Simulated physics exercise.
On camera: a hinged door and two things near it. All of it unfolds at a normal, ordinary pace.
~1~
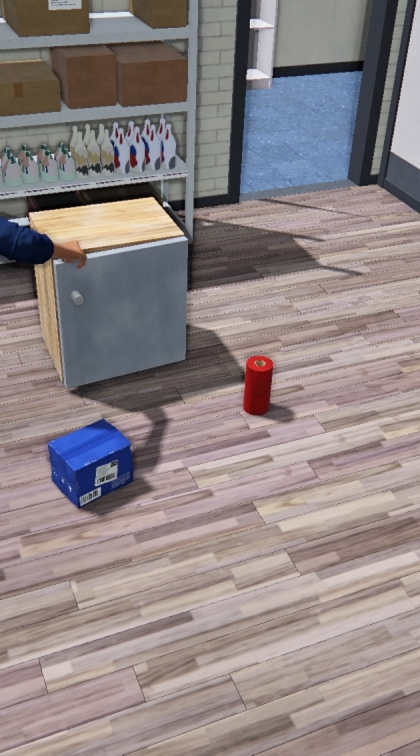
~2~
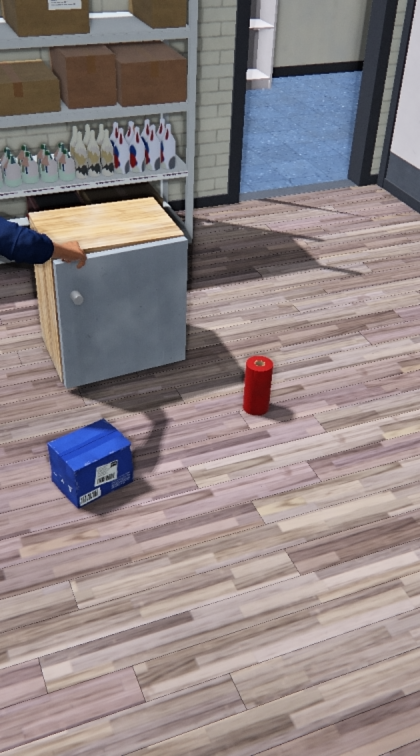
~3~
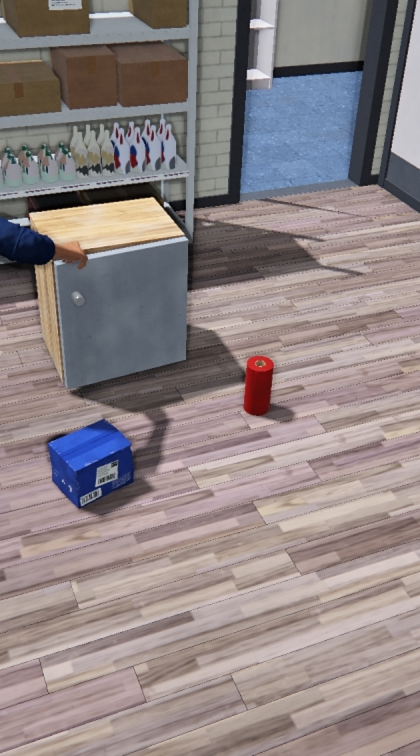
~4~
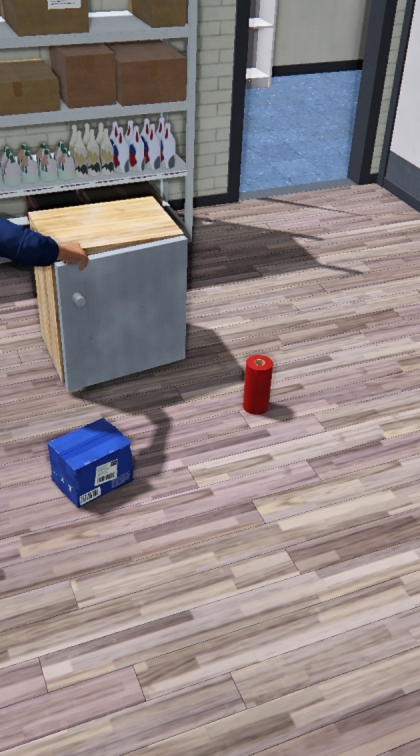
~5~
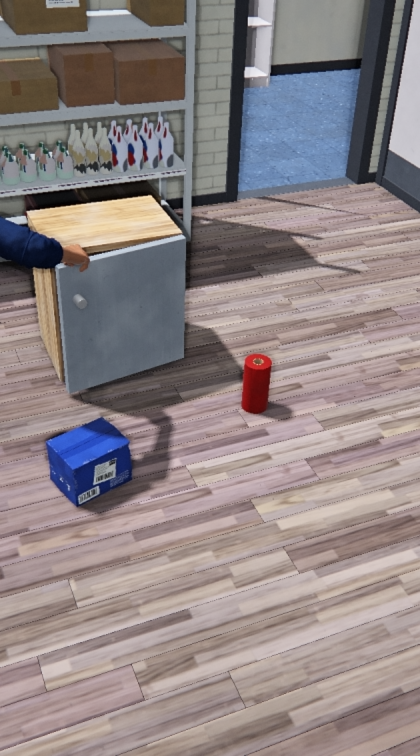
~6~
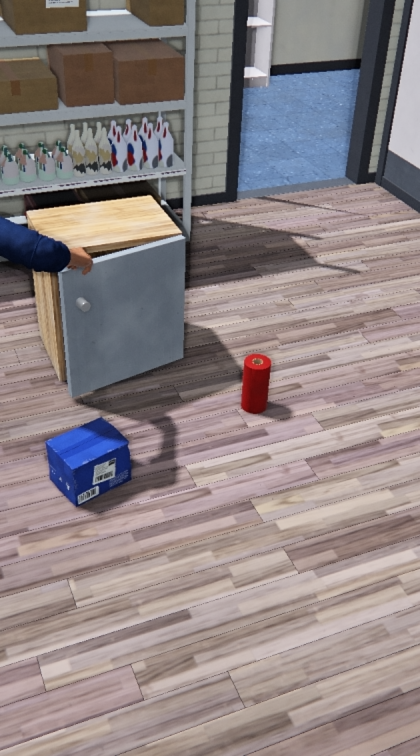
A hand slowly pulls the grey cabinet door slightly open near a blue parcel and red roll.
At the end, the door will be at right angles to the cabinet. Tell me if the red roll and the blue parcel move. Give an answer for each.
In the end the red roll escapes contact, the blue parcel escapes contact.
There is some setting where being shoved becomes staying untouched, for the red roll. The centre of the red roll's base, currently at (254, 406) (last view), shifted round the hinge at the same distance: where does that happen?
Near pixel (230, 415).
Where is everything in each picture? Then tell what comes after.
In the first frame, door 4° open; red roll (258, 386); blue parcel (91, 463); door (127, 317).
In the second frame, door 4° open; blue parcel (91, 463); door (127, 317).
In the third frame, door 5° open; red roll (258, 386); door (127, 317).
In the fourth frame, door 7° open; blue parcel (91, 462); door (128, 317).
In the fifth frame, door 9° open; red roll (256, 384); door (128, 318).
In the sixth frame, door 13° open; red roll (256, 384); blue parcel (89, 461); door (129, 320).
Then, 0.84 s on from there, door 41° open; red roll at rest near (256, 384); blue parcel at rest near (89, 461).
Then, 1.84 s on from there, door 74° open; red roll at rest near (256, 384); blue parcel at rest near (89, 461).
In the end, the red roll stays untouched, near (256, 384); the blue parcel stays untouched, near (89, 461).
